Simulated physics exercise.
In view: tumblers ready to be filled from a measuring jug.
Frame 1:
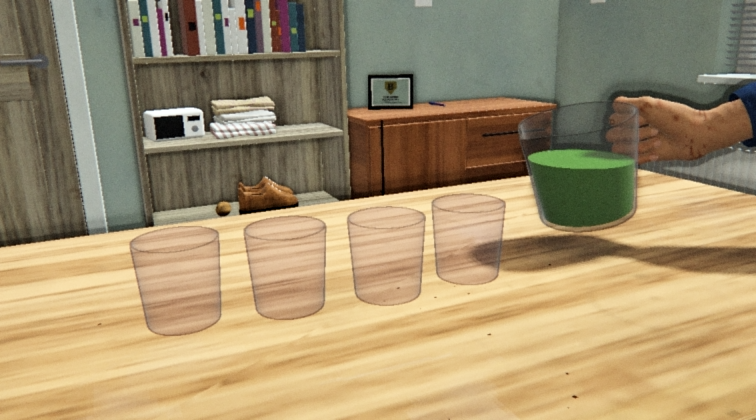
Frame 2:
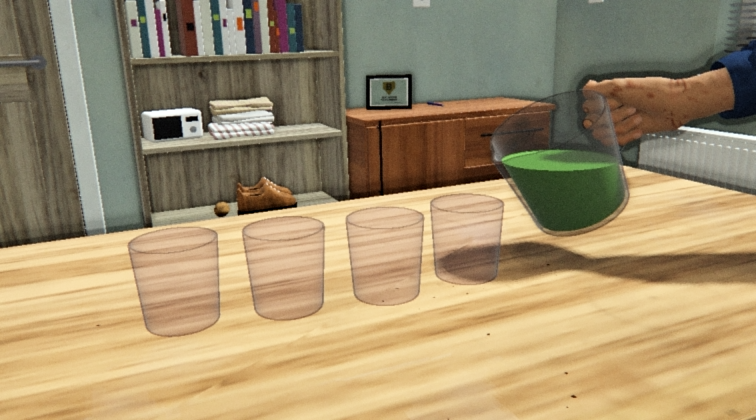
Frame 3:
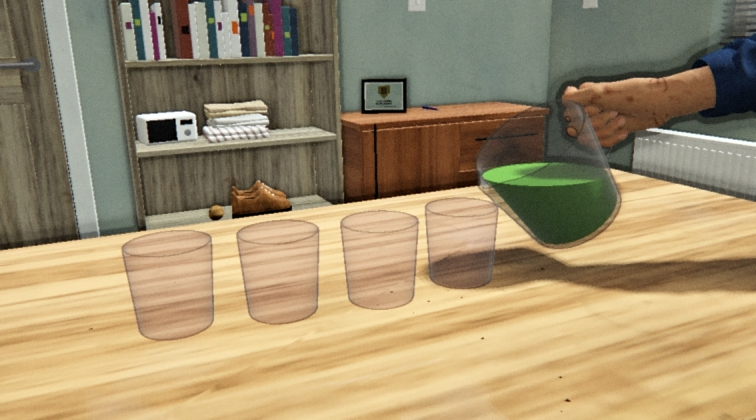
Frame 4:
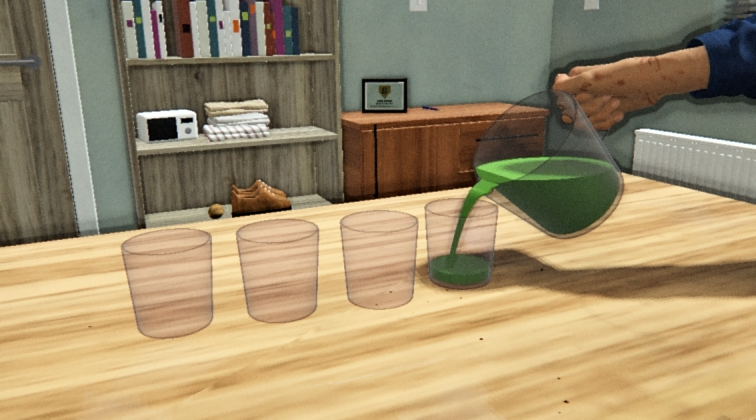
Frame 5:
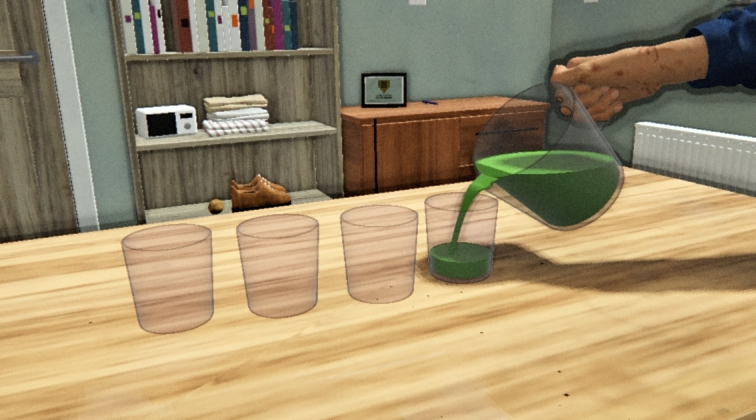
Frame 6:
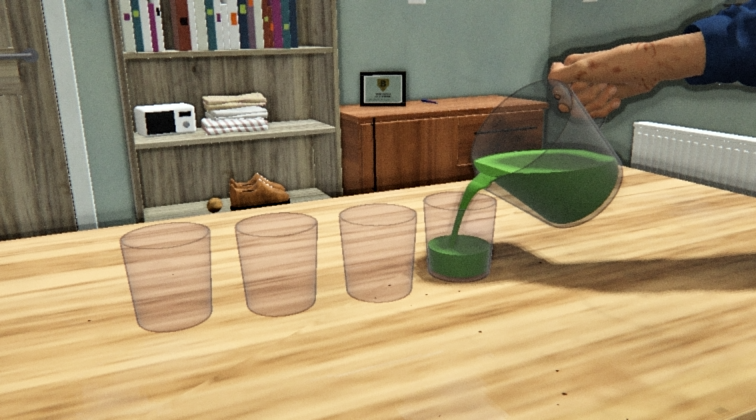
A hand tilts a measuring jug and pours green juice into the rightmost of four tumblers.
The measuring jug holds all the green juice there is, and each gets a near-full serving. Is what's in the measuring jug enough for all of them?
I think it won't cover all of them.
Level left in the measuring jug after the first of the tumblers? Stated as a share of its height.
My estimate is close to 35 in a hundred.
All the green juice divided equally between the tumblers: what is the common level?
Around 60 %.
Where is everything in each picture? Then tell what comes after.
In the first frame, the measuring jug is on its way; measuring jug (582, 164) about half full; four tumblers, the last at (179, 276).
In the second frame, the green juice nears the lip; measuring jug (563, 164) tipped 30° with all of its load; the first is empty.
In the third frame, the green juice nears the lip; measuring jug (551, 176) tipped 40° with all of its load; four tumblers, the last at (172, 281).
In the fourth frame, pouring; measuring jug (551, 168) tipped 45° with nearly all of its load; the first is nearly empty.
In the fifth frame, pouring; measuring jug (550, 160) tipped 50° with nearly all of its load; four tumblers, the last at (171, 274).
In the sixth frame, pouring; measuring jug (549, 158) tipped 50° with nearly all of its load; the first is about a third full.
A moment on, the first is about two thirds full.
Further on, the first is done and the measuring jug has about two thirds of its load.
When it is over, the measuring jug is empty with two filled and the next at about half of a serving.
